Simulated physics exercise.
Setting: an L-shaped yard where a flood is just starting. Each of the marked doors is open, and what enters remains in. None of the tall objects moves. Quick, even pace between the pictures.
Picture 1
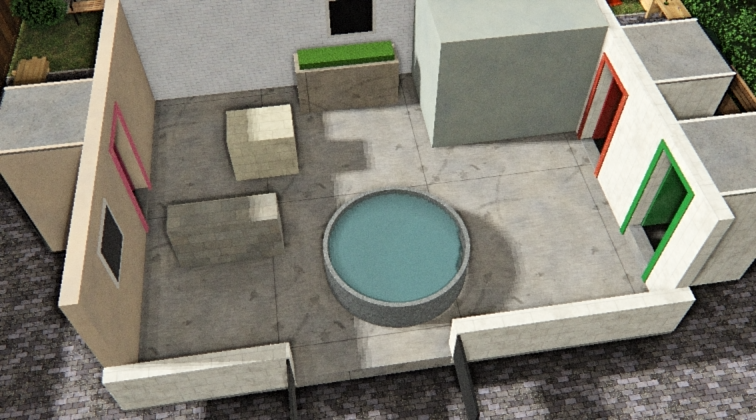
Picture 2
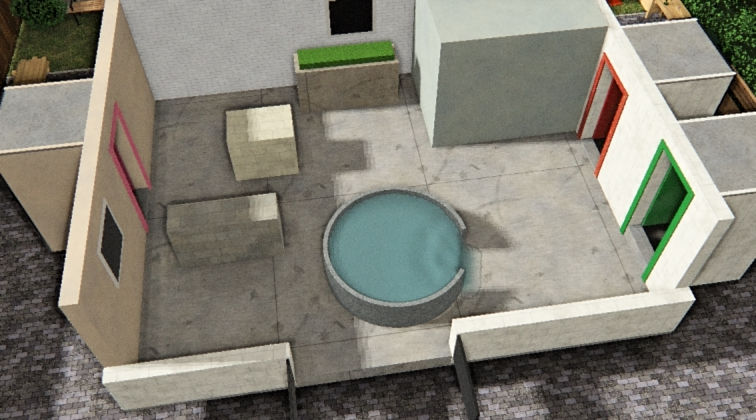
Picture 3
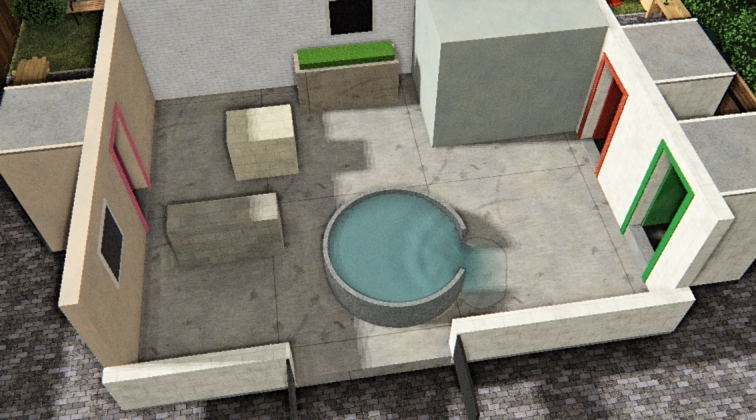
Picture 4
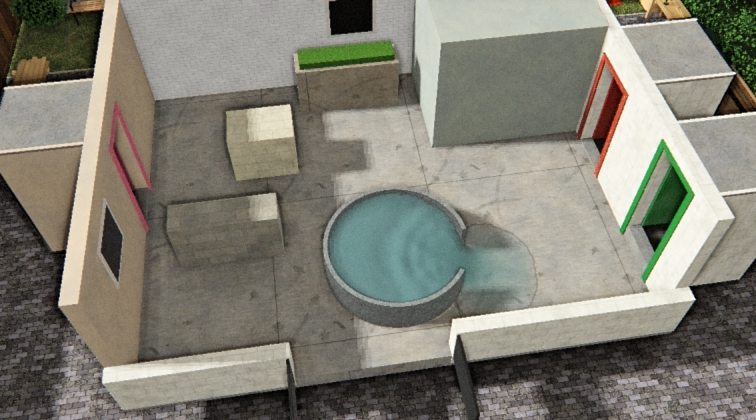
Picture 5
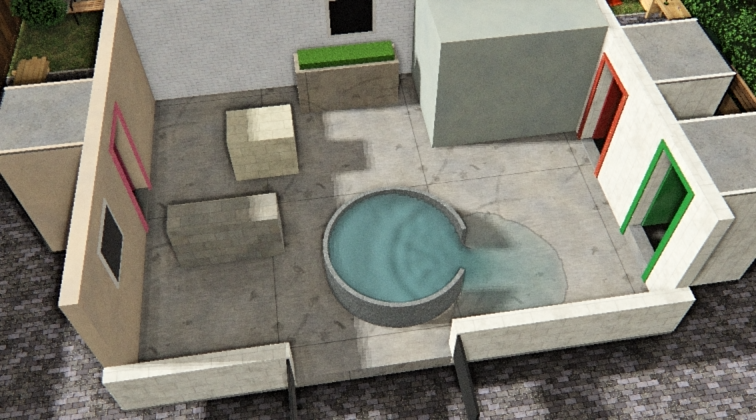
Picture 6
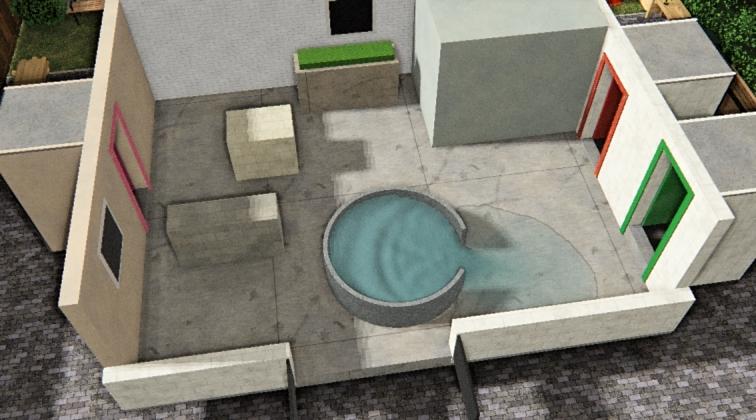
At first, still blue-green water fills a round grey pool in a walled yard with pale blocks and pink, red and green openings. Then a gap appears in the pool's right side and water pours through it, rippling the surface, and a thin sheet spreads steadily rightward across the concrete floor.
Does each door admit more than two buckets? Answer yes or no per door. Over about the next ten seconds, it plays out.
Answers: The pink door: No; the green door: No; the red door: Yes.
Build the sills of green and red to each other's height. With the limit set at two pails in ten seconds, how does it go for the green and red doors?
Green door: Over the mark; red door: Under the mark.
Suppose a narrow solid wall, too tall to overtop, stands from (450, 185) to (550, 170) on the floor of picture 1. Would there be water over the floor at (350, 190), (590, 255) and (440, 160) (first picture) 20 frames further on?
Reading the points as listed, I get left untouched, then deluged, then left untouched.
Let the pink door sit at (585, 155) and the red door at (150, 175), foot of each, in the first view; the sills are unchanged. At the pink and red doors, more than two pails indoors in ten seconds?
Pink door: Over the limit; red door: Under the limit.
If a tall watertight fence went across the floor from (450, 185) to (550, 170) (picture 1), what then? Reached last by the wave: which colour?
Answer - the pink-painted one.
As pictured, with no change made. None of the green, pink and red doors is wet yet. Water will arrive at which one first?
Answer: The green door.
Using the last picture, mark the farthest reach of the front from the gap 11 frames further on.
Roughly at (582, 146).
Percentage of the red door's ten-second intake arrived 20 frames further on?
My guess is about 5 %.
A moment on, water covers 20 % of the floor; the pink door not reached, the green door wet at the sill, nothing in, the red door not reached.
Next, water covers 20 % of the floor; the pink door not reached, the green door wet at the sill, nothing in, the red door wet at the sill, nothing in.
Then, water covers 25 % of the floor; the pink door not reached, the green door wet at the sill, nothing in, the red door under two buckets in.
Later, water covers 45 % of the floor; the pink door not reached, the green door wet at the sill, nothing in, the red door far over two buckets in.
In the end, water covers 70 % of the floor; the pink door wet at the sill, nothing in, the green door wet at the sill, nothing in, the red door far over two buckets in.
